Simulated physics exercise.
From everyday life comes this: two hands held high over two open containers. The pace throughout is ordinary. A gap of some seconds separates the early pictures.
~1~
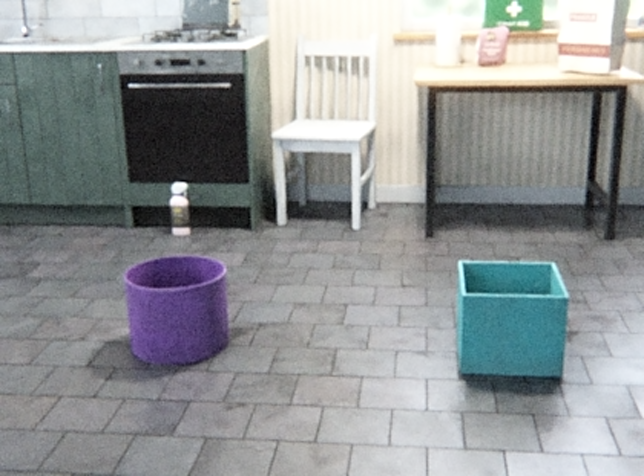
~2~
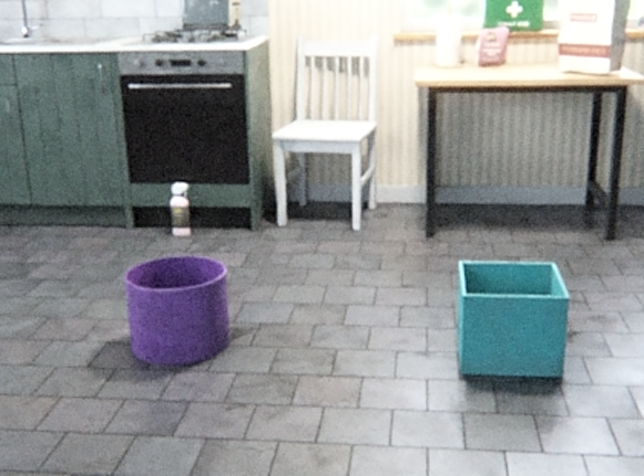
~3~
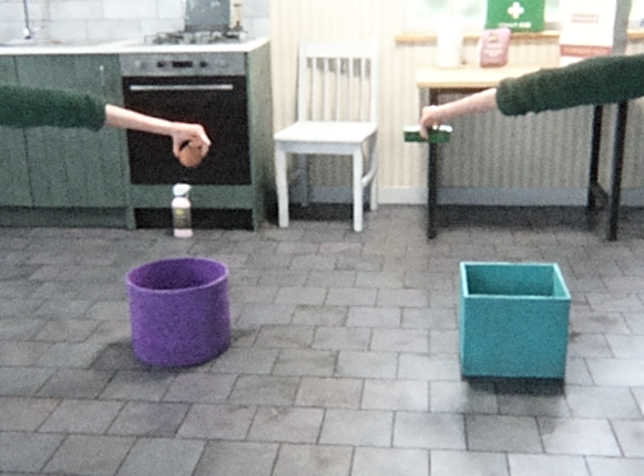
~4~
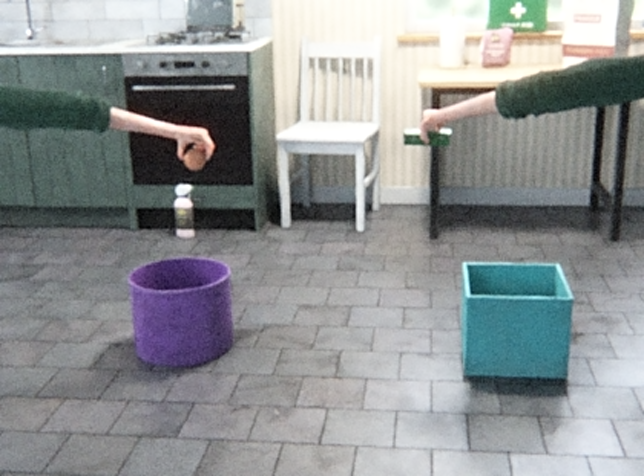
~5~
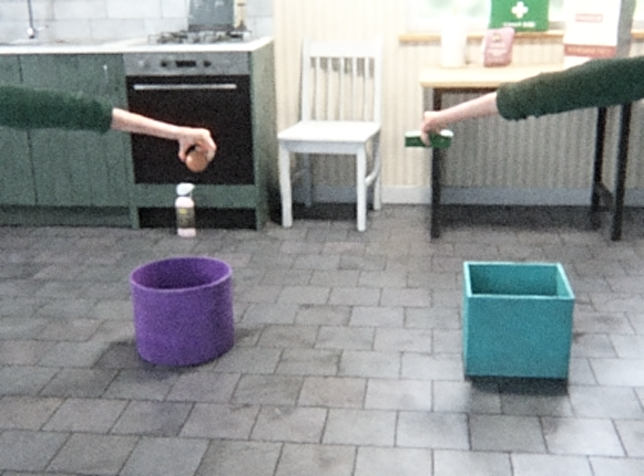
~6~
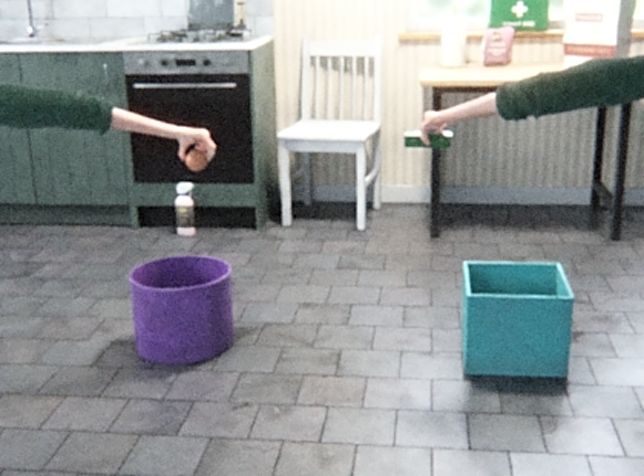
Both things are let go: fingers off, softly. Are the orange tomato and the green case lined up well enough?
At the end, the orange tomato goes in; the green case stays out.
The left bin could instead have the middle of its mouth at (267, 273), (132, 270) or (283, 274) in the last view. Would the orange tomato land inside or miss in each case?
So the orange tomato fails to go in the first time, fails to go in the second time and fails to go in the third time.
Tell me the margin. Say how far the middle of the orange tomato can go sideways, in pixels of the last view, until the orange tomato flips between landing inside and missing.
A shift of 24 pixels to the right.
Then, 0.20 s after the last picture, orange tomato falling near (199, 198); green case falling near (427, 180).
Then, 0.32 s after the last picture, orange tomato falling near (204, 274); green case falling near (425, 258).
At rest, the orange tomato is caught, near (208, 332); the green case falls beside it, near (424, 346).
